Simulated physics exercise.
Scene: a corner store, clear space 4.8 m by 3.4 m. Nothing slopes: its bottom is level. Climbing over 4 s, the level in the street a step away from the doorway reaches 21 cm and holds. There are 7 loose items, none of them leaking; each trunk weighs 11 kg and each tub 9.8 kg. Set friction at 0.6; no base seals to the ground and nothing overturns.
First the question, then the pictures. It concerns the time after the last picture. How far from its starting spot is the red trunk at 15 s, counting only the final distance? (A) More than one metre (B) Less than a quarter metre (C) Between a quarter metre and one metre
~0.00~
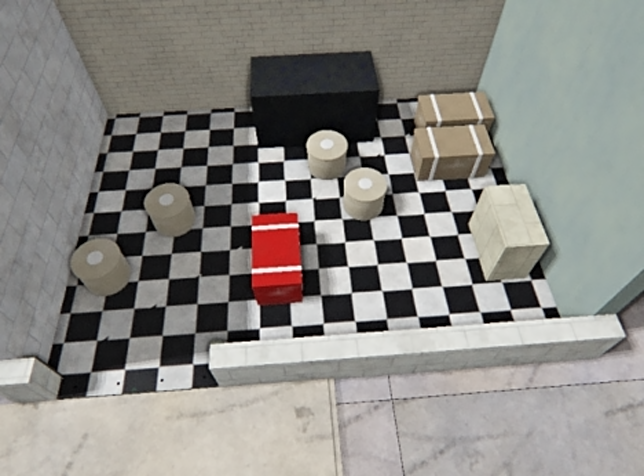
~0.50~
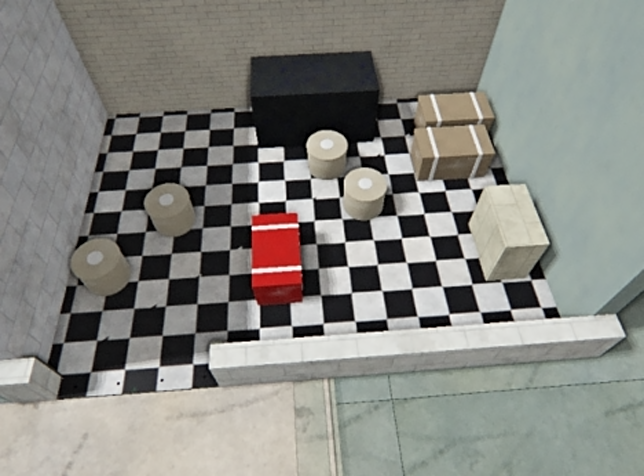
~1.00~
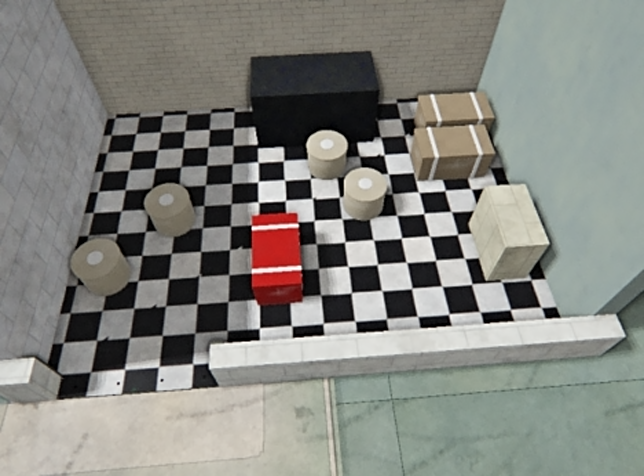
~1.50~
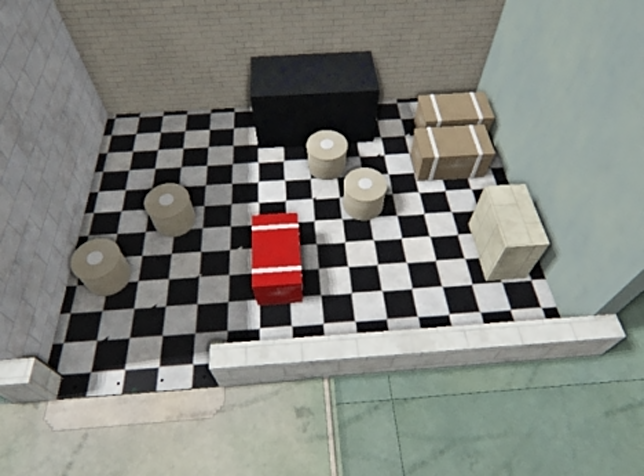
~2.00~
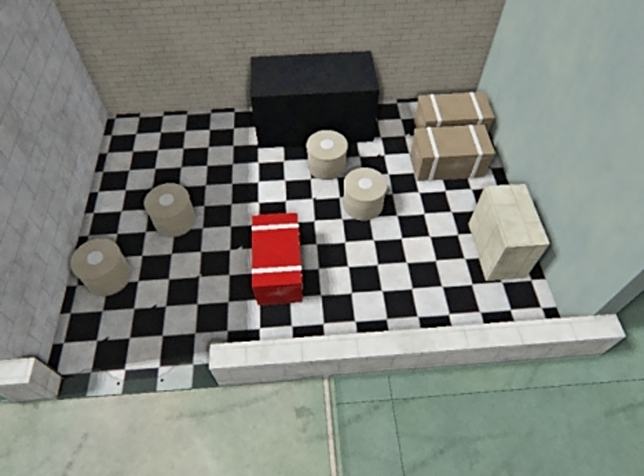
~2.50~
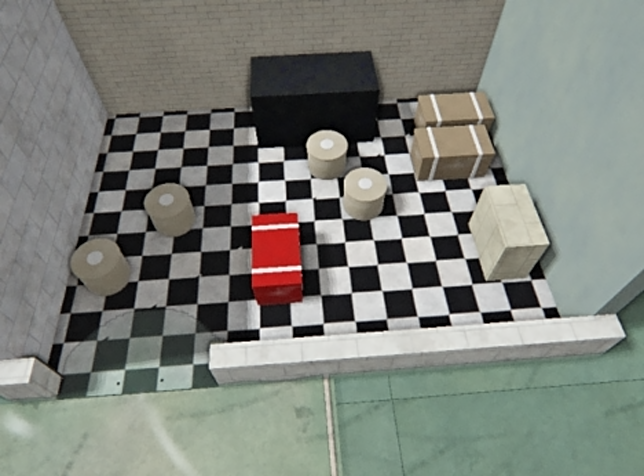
Between a quarter metre and one metre.
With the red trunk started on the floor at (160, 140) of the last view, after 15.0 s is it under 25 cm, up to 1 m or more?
Answer: It covers a big distance.
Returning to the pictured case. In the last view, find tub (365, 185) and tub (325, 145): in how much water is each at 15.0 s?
First roughly 16 cm, second roughly 16 cm.
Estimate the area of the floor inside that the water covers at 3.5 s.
At that time the wet patch spans about 2.0 m2.
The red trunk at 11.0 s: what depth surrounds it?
I'd put it at about 4 cm.
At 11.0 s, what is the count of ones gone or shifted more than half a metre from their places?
By then 5.
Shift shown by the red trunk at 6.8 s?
By that time, close to 20 cm.
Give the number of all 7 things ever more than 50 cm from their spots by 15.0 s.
I make that 7.
After 3.5 s the red trunk is near (276, 248), 0.0 m from its start, aground; 0 afloat.
After 6.8 s the red trunk is near (297, 247), 0.2 m from its start, aground; 2 afloat.
After 11.0 s the red trunk is near (345, 290), 0.8 m from its start, afloat; 7 afloat.
After 15.0 s the red trunk is near (276, 198), 0.5 m from its start, afloat; 7 afloat.
